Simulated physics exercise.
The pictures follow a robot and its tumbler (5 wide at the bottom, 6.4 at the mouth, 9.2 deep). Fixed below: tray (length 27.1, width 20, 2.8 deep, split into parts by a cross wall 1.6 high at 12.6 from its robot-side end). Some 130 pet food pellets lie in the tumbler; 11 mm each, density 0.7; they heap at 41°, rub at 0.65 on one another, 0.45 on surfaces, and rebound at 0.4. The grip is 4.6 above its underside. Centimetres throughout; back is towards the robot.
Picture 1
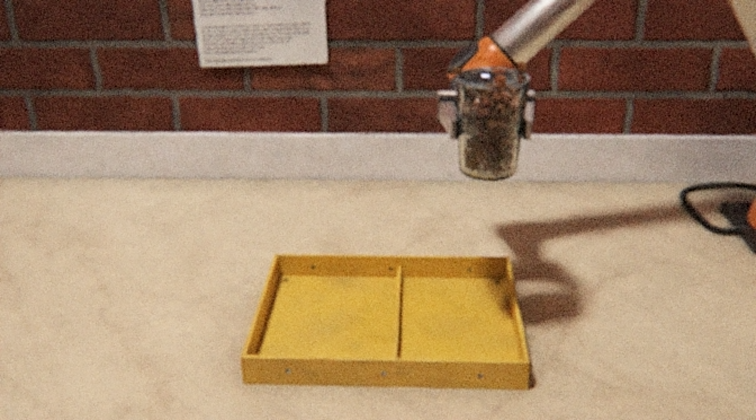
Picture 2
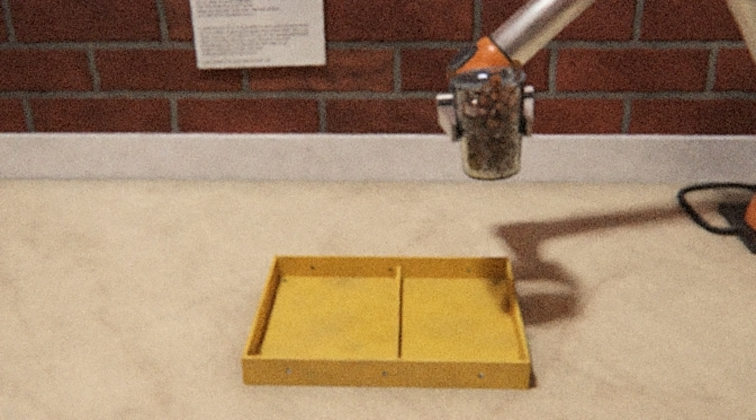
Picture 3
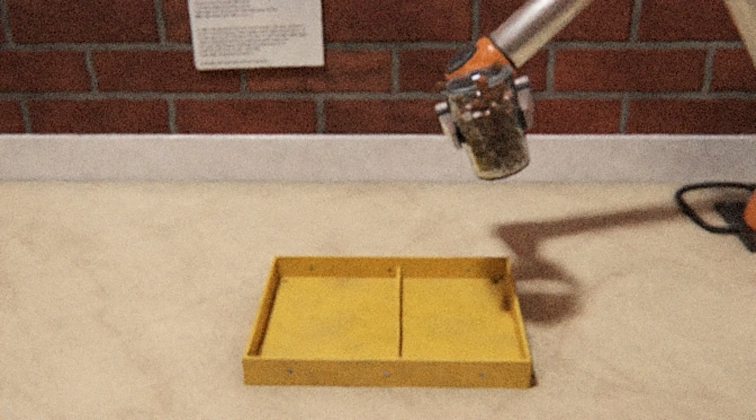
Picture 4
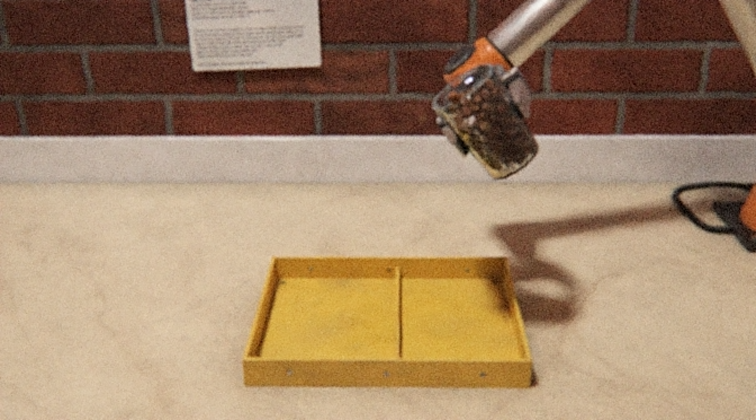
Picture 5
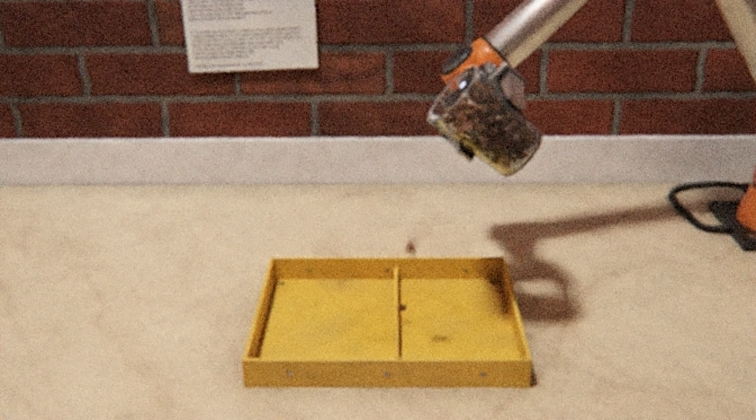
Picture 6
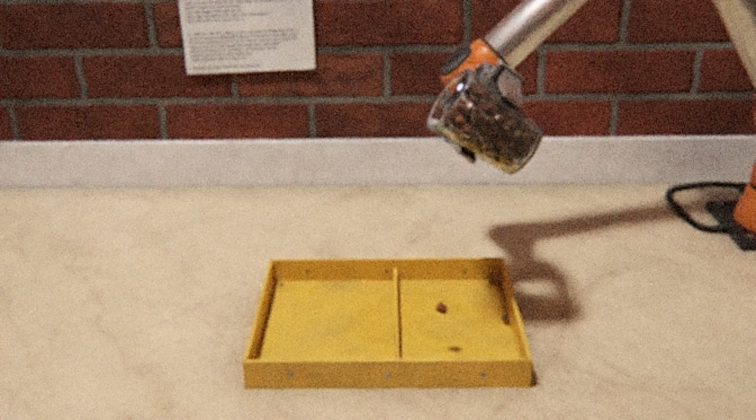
A robot arm tilted a clear tumbler of brown pellets steadily over to the left above a divided yellow tray, and a couple of pellets dropped into the tray's right-hand part.
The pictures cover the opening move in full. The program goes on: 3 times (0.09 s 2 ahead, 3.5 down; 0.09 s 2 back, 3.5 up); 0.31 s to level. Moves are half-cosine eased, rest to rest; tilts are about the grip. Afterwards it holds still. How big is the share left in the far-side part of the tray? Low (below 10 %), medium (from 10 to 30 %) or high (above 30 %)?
A low share, below 10 %, ends in the far-side part of the tray.
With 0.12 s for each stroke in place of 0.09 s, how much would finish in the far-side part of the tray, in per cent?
It would be near 0 per cent.
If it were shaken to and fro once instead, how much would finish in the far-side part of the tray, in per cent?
It would be near 0 per cent.
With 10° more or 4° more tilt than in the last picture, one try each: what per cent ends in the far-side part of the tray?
About 5 and 5 per cent.
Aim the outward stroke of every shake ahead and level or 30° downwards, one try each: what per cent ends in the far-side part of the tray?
Some 20 and 5 per cent.
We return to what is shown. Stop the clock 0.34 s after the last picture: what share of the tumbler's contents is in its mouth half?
About 45 per cent.
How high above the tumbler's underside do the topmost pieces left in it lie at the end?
About 8.5 cm.
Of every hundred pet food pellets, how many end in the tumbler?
About 95 per cent.
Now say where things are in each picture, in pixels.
In the first picture, tumbler middle at (490, 126), level; upper third of the load around (492, 106), from x 455 to 520, top at y 65; 132 in the tumbler.
In the second picture, tumbler middle at (490, 126), tilted 5° forward; upper third of the load around (494, 105), from x 455 to 515, top at y 65.
In the third picture, tumbler middle at (490, 126), tilted 19° forward; upper third of the load around (490, 105), from x 440 to 520, top at y 65.
In the fourth picture, tumbler middle at (490, 126), tilted 35° forward; upper third of the load around (486, 106), from x 425 to 525, top at y 85; 130 in the tumbler, 2 in flight or on a rim.
In the fifth picture, tumbler middle at (489, 126), tilted 49° forward; upper third of the load around (484, 109), from x 405 to 530, top at y 85; 130 in the tumbler, 1 in the robot-side part, 1 in flight or on a rim.
In the sixth picture, tumbler middle at (488, 126), tilted 54° forward; upper third of the load around (481, 110), from x 440 to 530, top at y 90; 130 in the tumbler, 2 in the robot-side part.
Then, 0.34 s later, tilted 54° forward, highest piece 25 above the table; 128 in the tumbler, 2 in the robot-side part, 2 in flight or on a rim.
Then, 0.68 s later, tilted 31° forward, highest piece 26 above the table; 125 in the tumbler, 3 in the far-side part, 2 in the robot-side part, 2 in flight or on a rim.
Then, 1.05 s later, level, highest piece 27 above the table; 125 in the tumbler, 4 in the far-side part, 3 in the robot-side part.
Then, 2.10 s later, level, highest piece 27 above the table; 125 in the tumbler, 4 in the far-side part, 3 in the robot-side part.
At rest, 125 in the tumbler, 4 in the far-side part, 3 in the robot-side part. That is 3 % in the far-side part of the tray.
